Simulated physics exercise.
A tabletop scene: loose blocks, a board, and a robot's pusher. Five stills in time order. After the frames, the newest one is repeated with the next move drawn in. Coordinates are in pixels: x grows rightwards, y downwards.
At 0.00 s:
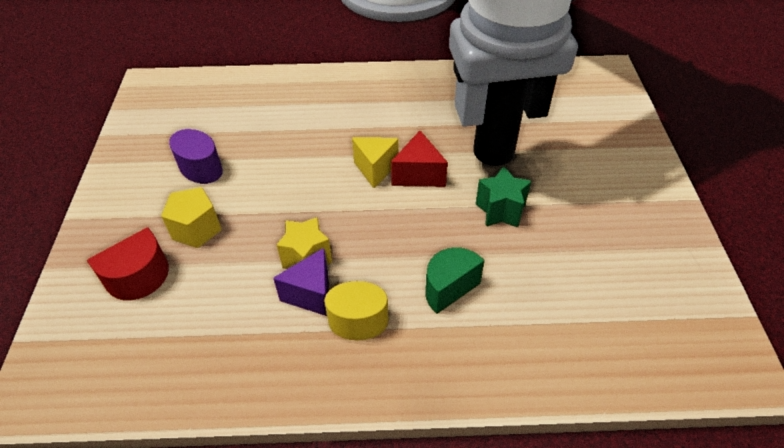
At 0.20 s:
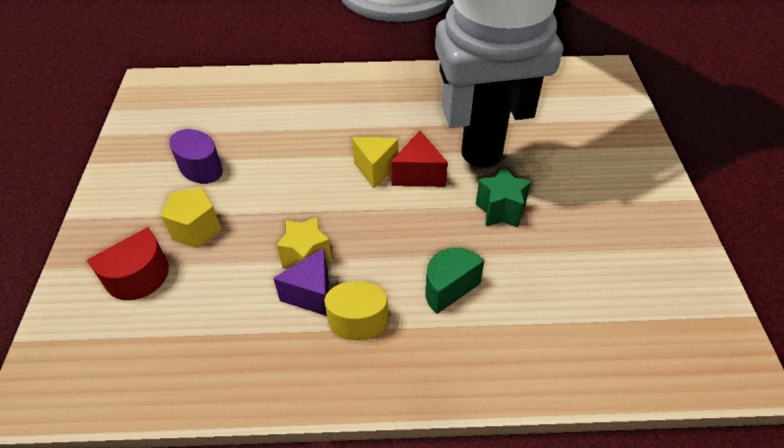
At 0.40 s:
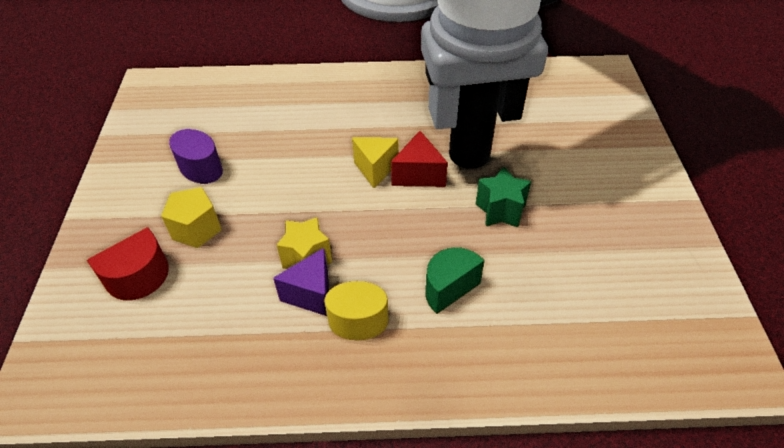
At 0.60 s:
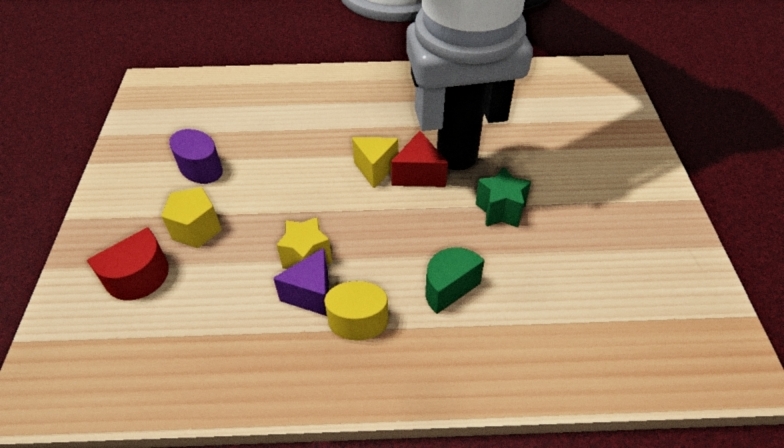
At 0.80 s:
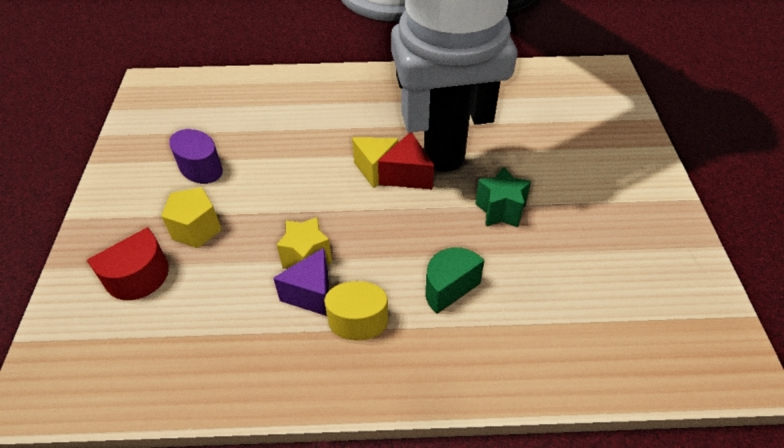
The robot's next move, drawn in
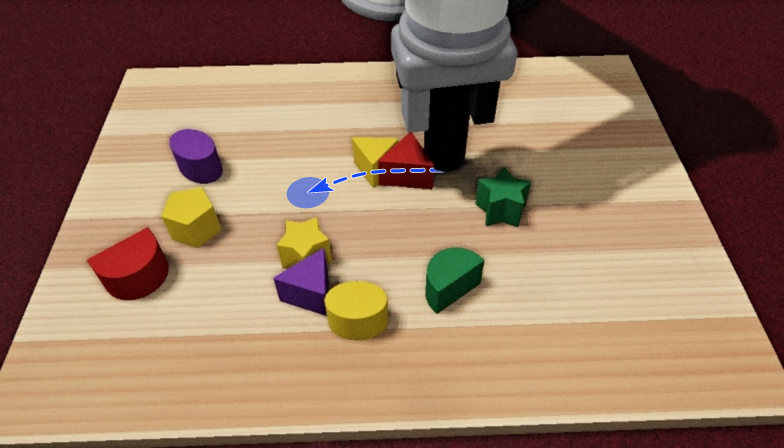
Robot pusher sliding left across a wooden board of colourful blocks, then nudging a red triangular block against a yellow one.
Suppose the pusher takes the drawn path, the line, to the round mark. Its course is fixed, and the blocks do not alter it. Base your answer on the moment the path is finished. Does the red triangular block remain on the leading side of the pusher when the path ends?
I'd say yes.
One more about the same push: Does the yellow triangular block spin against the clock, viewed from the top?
Going by the path, no.
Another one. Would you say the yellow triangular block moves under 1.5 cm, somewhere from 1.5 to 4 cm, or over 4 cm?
The distance will be above 4 cm.
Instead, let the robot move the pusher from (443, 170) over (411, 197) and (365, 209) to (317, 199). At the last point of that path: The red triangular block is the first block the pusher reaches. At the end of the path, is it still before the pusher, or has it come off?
It is still there in front.
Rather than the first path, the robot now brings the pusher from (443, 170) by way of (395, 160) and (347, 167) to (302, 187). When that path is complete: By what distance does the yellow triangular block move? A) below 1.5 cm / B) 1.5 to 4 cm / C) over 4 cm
Correct choice: C.
Path on the board, from (443, 170) via (374, 172), ending at (308, 192).
On the path given first. One third of the way, pusher at (396, 158); yellow triangular block at (345, 140); red triangular block at (362, 159).
Two thirds of the way, pusher at (349, 165); yellow triangular block at (320, 136), turned 25° clockwise; red triangular block at (315, 168).
At the end, pusher at (306, 180); yellow triangular block at (320, 135), turned 25° clockwise; red triangular block at (273, 188), turned 20° anticlockwise; green star in place.
